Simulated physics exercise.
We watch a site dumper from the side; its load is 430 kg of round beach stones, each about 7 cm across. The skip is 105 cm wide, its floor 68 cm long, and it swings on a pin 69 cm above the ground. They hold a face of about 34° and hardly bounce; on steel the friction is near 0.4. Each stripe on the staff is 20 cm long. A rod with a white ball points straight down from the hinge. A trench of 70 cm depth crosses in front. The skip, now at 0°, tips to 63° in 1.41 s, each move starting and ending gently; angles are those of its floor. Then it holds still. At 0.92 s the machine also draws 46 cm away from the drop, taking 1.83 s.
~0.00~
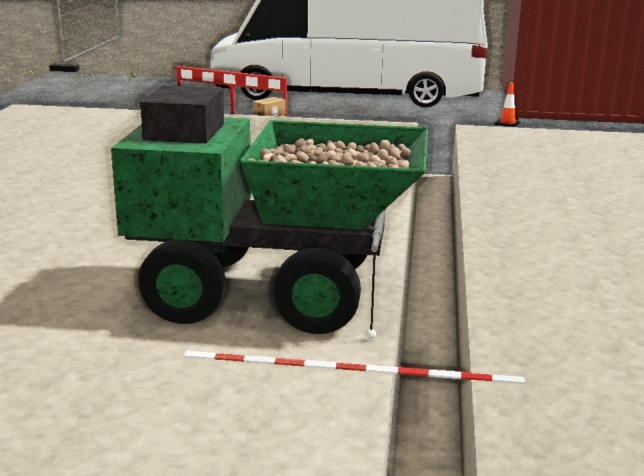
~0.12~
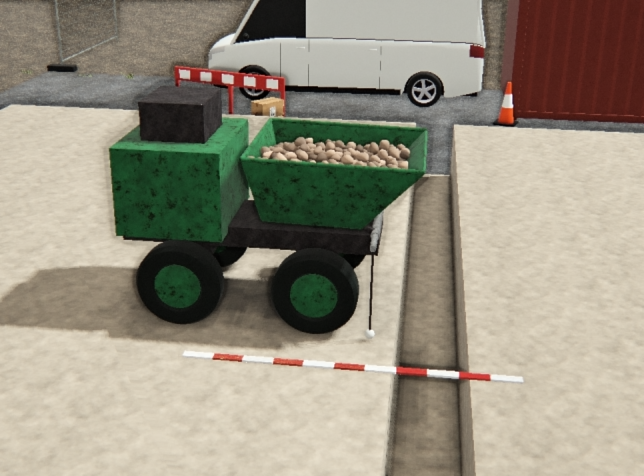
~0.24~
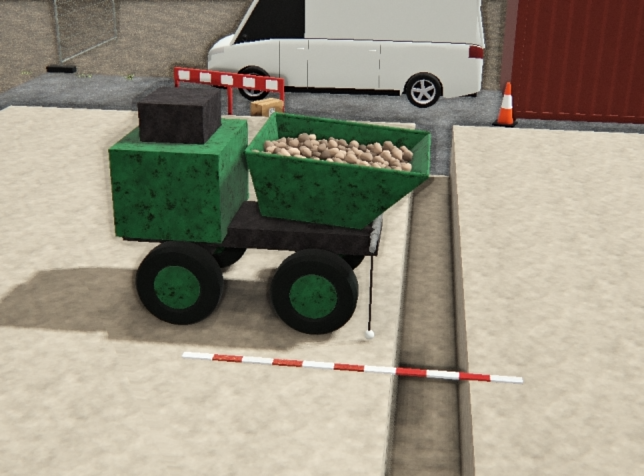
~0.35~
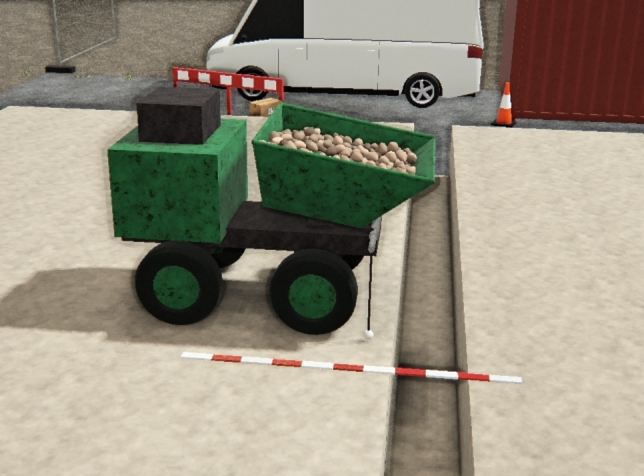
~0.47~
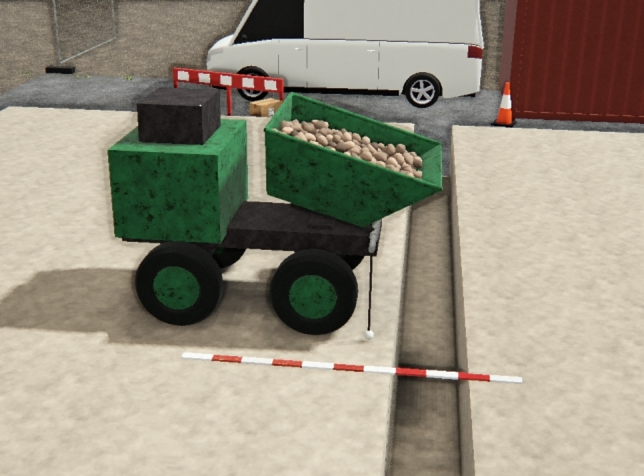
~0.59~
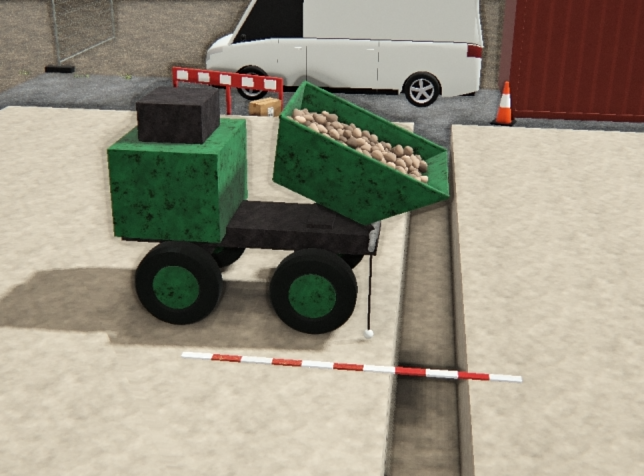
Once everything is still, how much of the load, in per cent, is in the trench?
Close to 45 in a hundred.
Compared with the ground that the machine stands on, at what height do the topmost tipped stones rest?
About 18 cm above it.
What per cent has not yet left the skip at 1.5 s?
Roughly 70 per cent is still inside.
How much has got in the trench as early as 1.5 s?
About 5 per cent by then.
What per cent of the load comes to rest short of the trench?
About 0 per cent.
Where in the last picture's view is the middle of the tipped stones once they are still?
Around (479, 306).
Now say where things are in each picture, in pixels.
Lip at (424, 172), floor tilted 0°, highest stones at (341, 149), in the first frame.
The skip is at 1°, its lip at (424, 173); the top of the load is at (334, 147); the stones move at 0.2 m/s on average, in the second frame.
The skip is at 5°, its lip at (428, 177); the top of the load is at (308, 144); the stones move at 0.3 m/s on average, in the third frame.
Lip at (434, 182), floor tilted 10°, highest stones at (300, 137); the stones move at 0.5 m/s on average, in the fourth frame.
Lip at (442, 189), floor tilted 16°, highest stones at (303, 129); the stones move at 0.5 m/s on average, in the fifth frame.
The skip is at 24°, its lip at (448, 197); the top of the load is at (310, 118); the stones move at 0.6 m/s on average, in the sixth frame.
After 1.1 s the floor is at 53°; 100 % in the skip; the foremost stones are at (455, 208).
After 1.5 s the floor is at 63°; 72 % in the skip, 5 % in the trench, 23 % past the trench; the foremost stones are at (529, 302).
After 3.2 s the floor is at 63°; 2 % in the skip, 43 % in the trench, 55 % past the trench; the foremost stones are past the picture's edge.
After 5.7 s the floor is at 63°; 0 % in the skip, 45 % in the trench, 55 % past the trench; the foremost stones are past the picture's edge.
